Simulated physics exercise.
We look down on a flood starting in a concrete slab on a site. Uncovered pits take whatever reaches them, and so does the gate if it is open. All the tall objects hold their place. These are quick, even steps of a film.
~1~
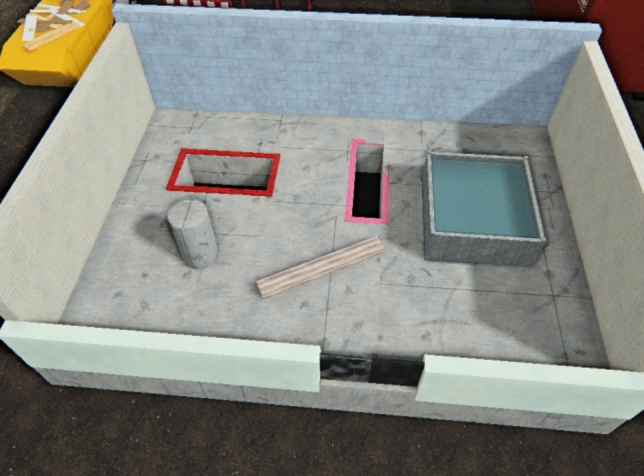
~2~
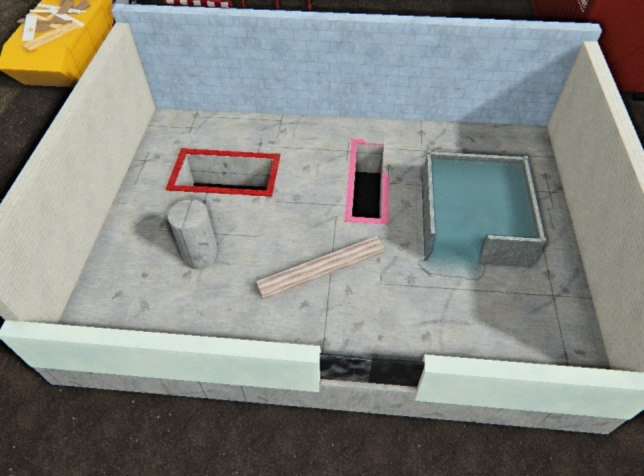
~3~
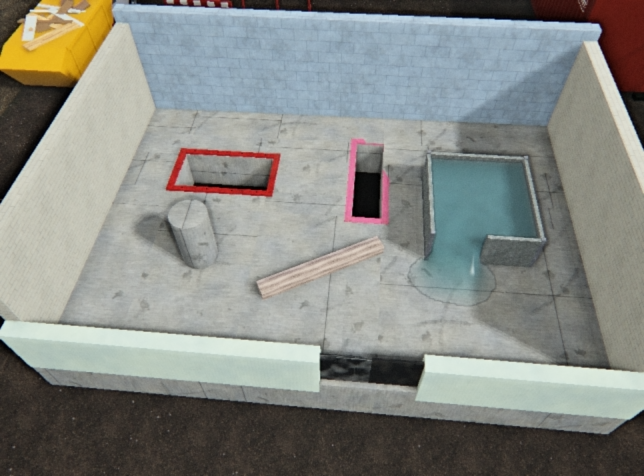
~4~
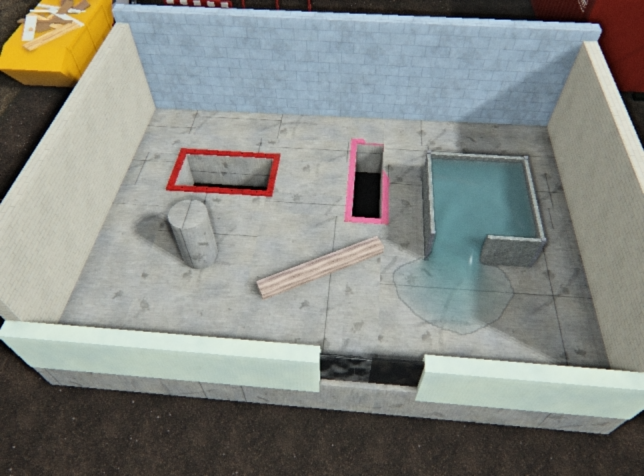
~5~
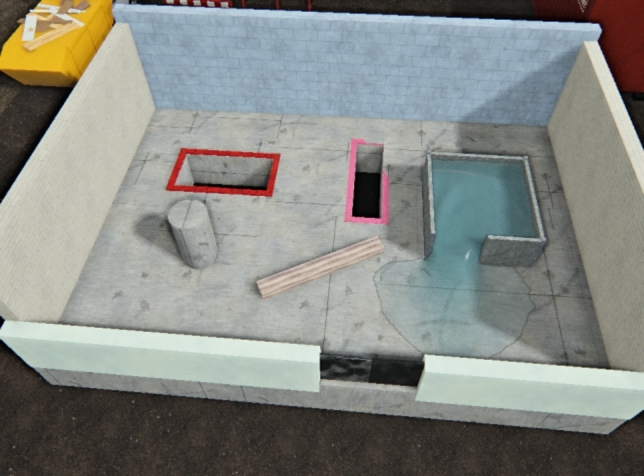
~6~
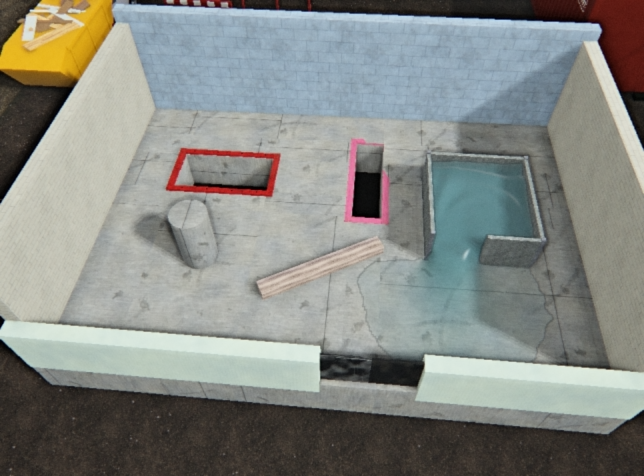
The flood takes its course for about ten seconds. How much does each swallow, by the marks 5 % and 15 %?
One by one: The gate takes less than 5 %; the red pit takes less than 5 %; the pink pit takes less than 5 %.
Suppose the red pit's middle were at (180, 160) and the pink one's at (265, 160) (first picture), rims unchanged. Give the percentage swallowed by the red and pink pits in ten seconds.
Roughly, in per cent: Red 6, pink 2.
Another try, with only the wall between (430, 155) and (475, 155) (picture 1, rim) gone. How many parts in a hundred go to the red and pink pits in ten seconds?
In per cent: Red 6, pink 10.
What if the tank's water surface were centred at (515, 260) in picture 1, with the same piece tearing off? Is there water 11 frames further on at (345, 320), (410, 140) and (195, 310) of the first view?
In that order: Covered, clear, covered.
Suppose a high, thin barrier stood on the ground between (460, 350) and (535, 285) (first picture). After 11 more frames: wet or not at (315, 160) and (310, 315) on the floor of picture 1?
In that order: Dry, under water.
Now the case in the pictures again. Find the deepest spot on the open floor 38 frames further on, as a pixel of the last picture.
I would point to (48, 347).
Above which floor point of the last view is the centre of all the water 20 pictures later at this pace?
Near (419, 285).
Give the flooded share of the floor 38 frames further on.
Some 55 per cent.
A moment on, water covers 15 % of the floor; the gate 0 %, the red pit 0 %, the pink pit 0 %.
Next, water covers 20 % of the floor; the gate 0 %, the red pit 0 %, the pink pit 0 %.
Then, water covers 40 % of the floor; the gate 0 %, the red pit 0 %, the pink pit 0 %.
Later, water covers 55 % of the floor; the gate 0 %, the red pit 0 %, the pink pit 0 %.
In the end, water covers 85 % of the floor; the gate 0 %, the red pit 0 %, the pink pit 2 %.
